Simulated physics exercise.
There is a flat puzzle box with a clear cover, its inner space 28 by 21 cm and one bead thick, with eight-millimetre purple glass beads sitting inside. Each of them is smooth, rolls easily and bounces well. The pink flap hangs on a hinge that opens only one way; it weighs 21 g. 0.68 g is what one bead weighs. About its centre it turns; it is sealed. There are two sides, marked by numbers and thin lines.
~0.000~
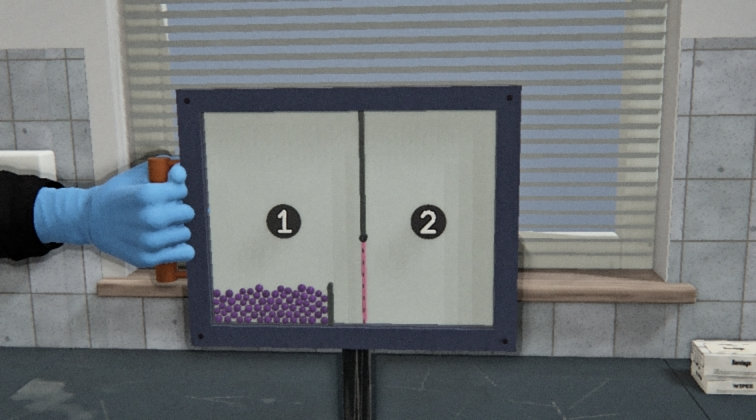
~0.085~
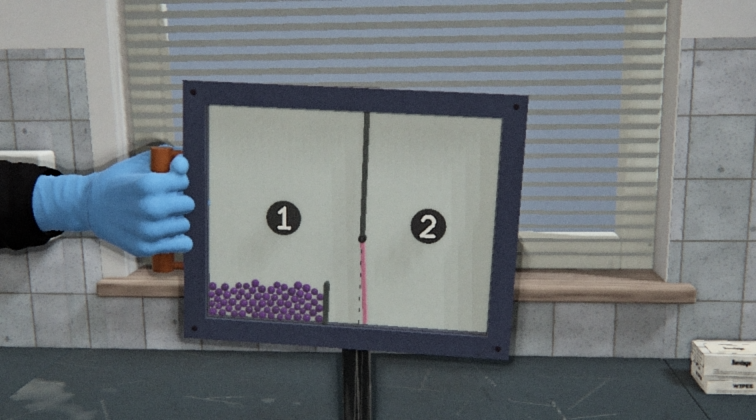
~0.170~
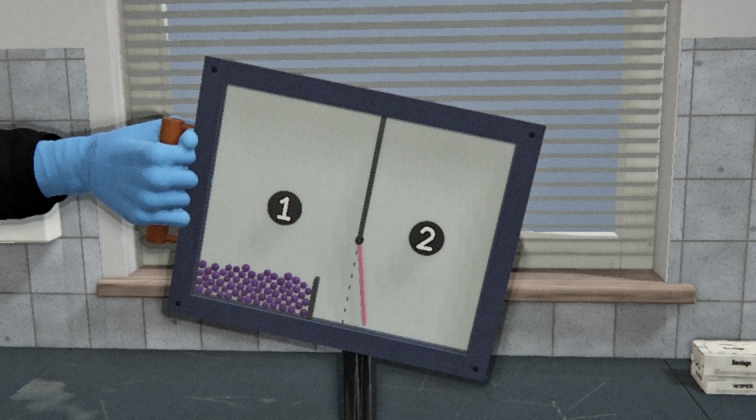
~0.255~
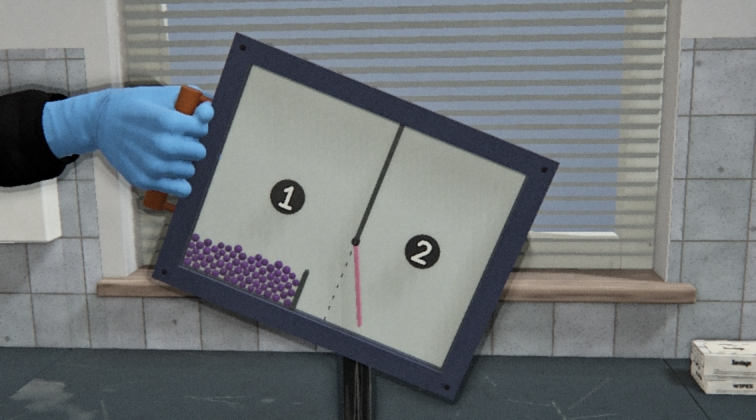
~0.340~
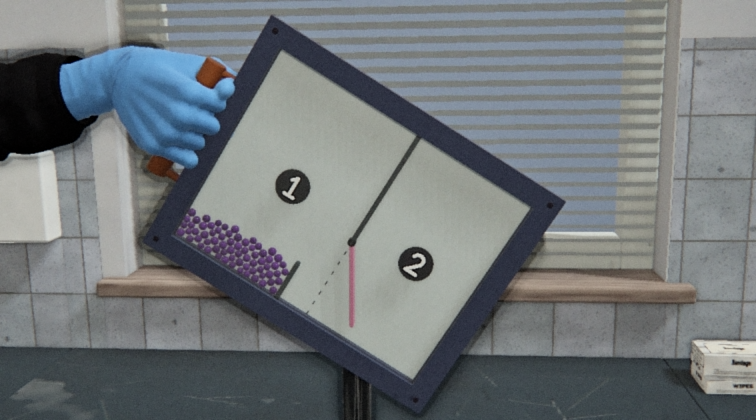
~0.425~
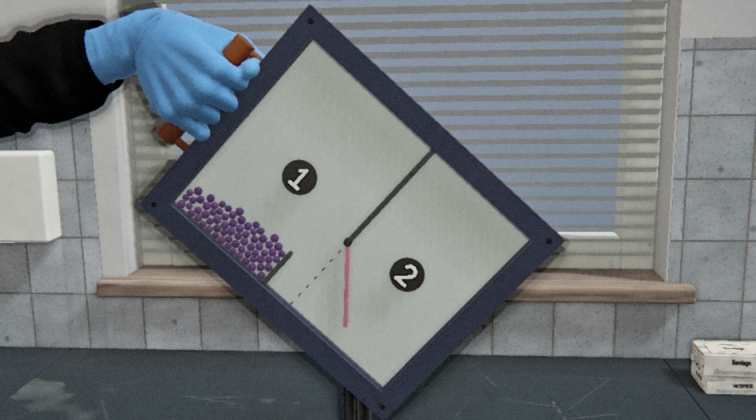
A blue-gloved hand at the left grips a brown handle on a dark-framed, clear-fronted box, seen straight on before a window with blinds above a dark worktop. Purple beads lie at the lower left behind a short wall, with a pink flap hinged beneath a dark divider. The hand turns the box steadily clockwise, the beads shift into a slope, and the flap hangs nearly vertical while the camera stays still.
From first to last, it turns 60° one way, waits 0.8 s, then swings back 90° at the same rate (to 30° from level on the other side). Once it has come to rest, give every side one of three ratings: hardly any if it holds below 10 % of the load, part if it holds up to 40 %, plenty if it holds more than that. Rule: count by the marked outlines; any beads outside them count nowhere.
No. 1: Plenty; 2: Plenty.
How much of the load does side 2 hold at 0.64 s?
Close to 5 per cent of the load.
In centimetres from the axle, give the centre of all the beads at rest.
About 3 cm right and 9 cm below.
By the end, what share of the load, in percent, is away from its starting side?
Close to 45 in a hundred.
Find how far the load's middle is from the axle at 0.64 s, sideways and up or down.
10 cm left, 1 cm above.
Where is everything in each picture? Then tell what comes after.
In the first picture, level; about 70 beads; beads' middle (271, 306); highest (302, 288); pink flap (363, 238); no. 1 (284, 222), no. 2 (428, 222).
In the second picture, turned 3° clockwise; beads' middle (266, 301); highest (255, 283).
In the third picture, turned 12° clockwise; beads' middle (253, 287); highest (203, 264); wall ends (360, 235), (317, 280).
In the fourth picture, turned 22° clockwise; beads' middle (242, 269); highest (195, 238); pink flap (356, 241).
In the fifth picture, turned 33° clockwise; beads' middle (235, 250); highest (192, 213).
In the sixth picture, turned 43° clockwise; beads' middle (234, 232); highest (198, 191); pink flap (348, 242); no. 1 (300, 177), no. 2 (407, 275).
After 0.64 s, it stands 60° clockwise; the beads' middle is 10 cm left of and 1 cm above the centre; no. 1, 95 %, no. 2, 5 %; pink flap open 49°.
After 1.88 s, it stands 15° clockwise; the beads' middle is in line with and 9 cm below the centre; no. 1, 55 %, no. 2, 45 %; pink flap open 11°.
After 2.32 s, it stands 30° anticlockwise; the beads' middle is 4 cm right of and 9 cm below the centre; no. 1, 55 %, no. 2, 45 %; pink flap shut.
At rest by 2.8 s, it stands 30° anticlockwise; no. 1, 55 %, no. 2, 45 %; pink flap shut.
